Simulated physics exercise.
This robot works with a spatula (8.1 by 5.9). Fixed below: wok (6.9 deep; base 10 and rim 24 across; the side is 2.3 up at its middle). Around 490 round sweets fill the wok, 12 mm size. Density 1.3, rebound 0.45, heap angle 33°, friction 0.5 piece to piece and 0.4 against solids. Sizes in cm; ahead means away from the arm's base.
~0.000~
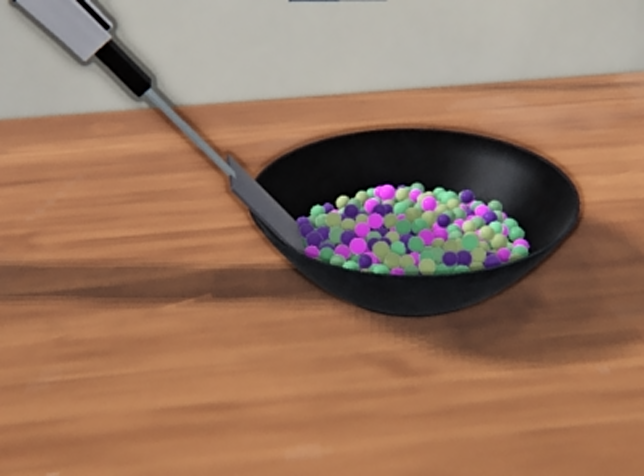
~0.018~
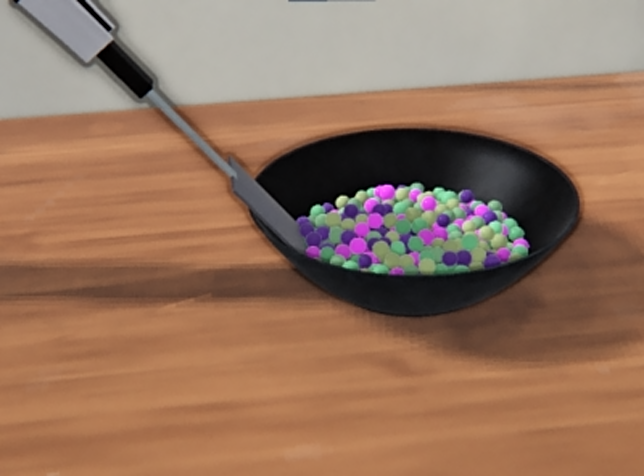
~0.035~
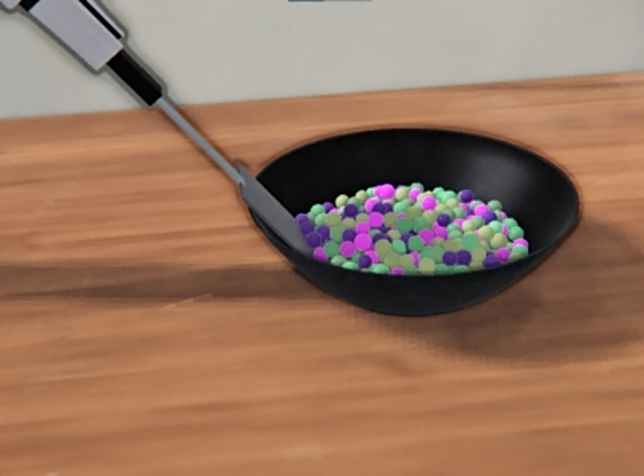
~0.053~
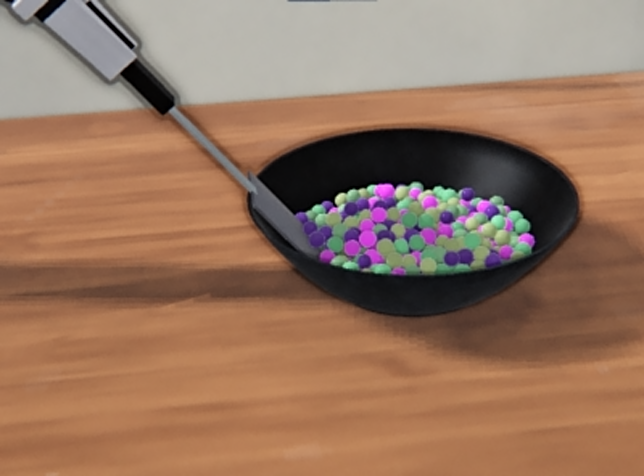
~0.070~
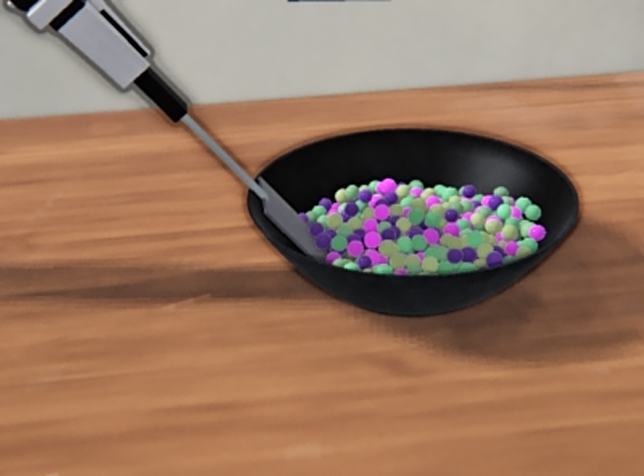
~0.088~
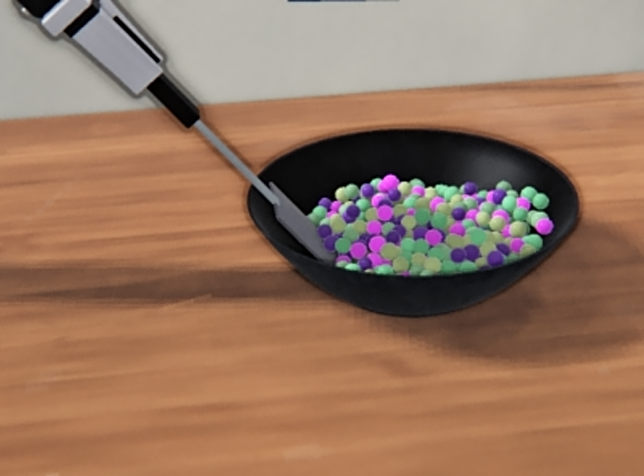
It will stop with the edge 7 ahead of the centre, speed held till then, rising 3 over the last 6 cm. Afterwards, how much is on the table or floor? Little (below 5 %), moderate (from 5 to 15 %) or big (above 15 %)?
Answer: Moderate; from 5 to 15 % of the round sweets finish on the table or floor.
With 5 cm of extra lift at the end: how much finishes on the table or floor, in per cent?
Some 10 per cent.
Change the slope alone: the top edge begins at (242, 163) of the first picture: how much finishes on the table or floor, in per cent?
About 10 per cent.
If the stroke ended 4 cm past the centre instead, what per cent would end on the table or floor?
In that case some 0 per cent.
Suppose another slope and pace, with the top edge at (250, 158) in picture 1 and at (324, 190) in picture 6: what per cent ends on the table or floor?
About 25 per cent.
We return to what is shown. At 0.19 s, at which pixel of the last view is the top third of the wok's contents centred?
At about (473, 215).
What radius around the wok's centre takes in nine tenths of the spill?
About 30 cm.
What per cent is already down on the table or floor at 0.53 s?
Roughly 6 per cent.
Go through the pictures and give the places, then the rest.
In the first frame, spatula top edge at (230, 172), sloping 52°; upper third of the load around (415, 233), from x 305 to 520, top at y 190; 490 in the wok.
In the second frame, spatula top edge at (231, 173), sloping 52°; upper third of the load around (415, 233), from x 305 to 520, top at y 190.
In the third frame, spatula top edge at (239, 179), sloping 52°; upper third of the load around (410, 231), from x 300 to 520, top at y 190.
In the fourth frame, spatula top edge at (251, 188), sloping 52°; upper third of the load around (416, 229), from x 300 to 525, top at y 190.
In the fifth frame, spatula top edge at (262, 194), sloping 52°; upper third of the load around (425, 226), from x 300 to 535, top at y 185.
In the sixth frame, spatula top edge at (274, 200), sloping 52°; upper third of the load around (438, 224), from x 305 to 545, top at y 185; 490 in the wok.
After 0.19 s, sloping 52°, highest piece 7 above the table; 490 in the wok.
After 0.29 s, sloping 52°, highest piece 8 above the table; 490 in the wok.
After 0.53 s, sloping 52°, highest piece 9 above the table; 453 in the wok, 31 on the table or floor, 6 on the blade or in flight.
After 1.58 s, sloping 52°, highest piece 8 above the table; 450 in the wok, 40 on the table or floor.
At rest, 450 in the wok, 40 on the table or floor. That is 8 % on the table or floor.
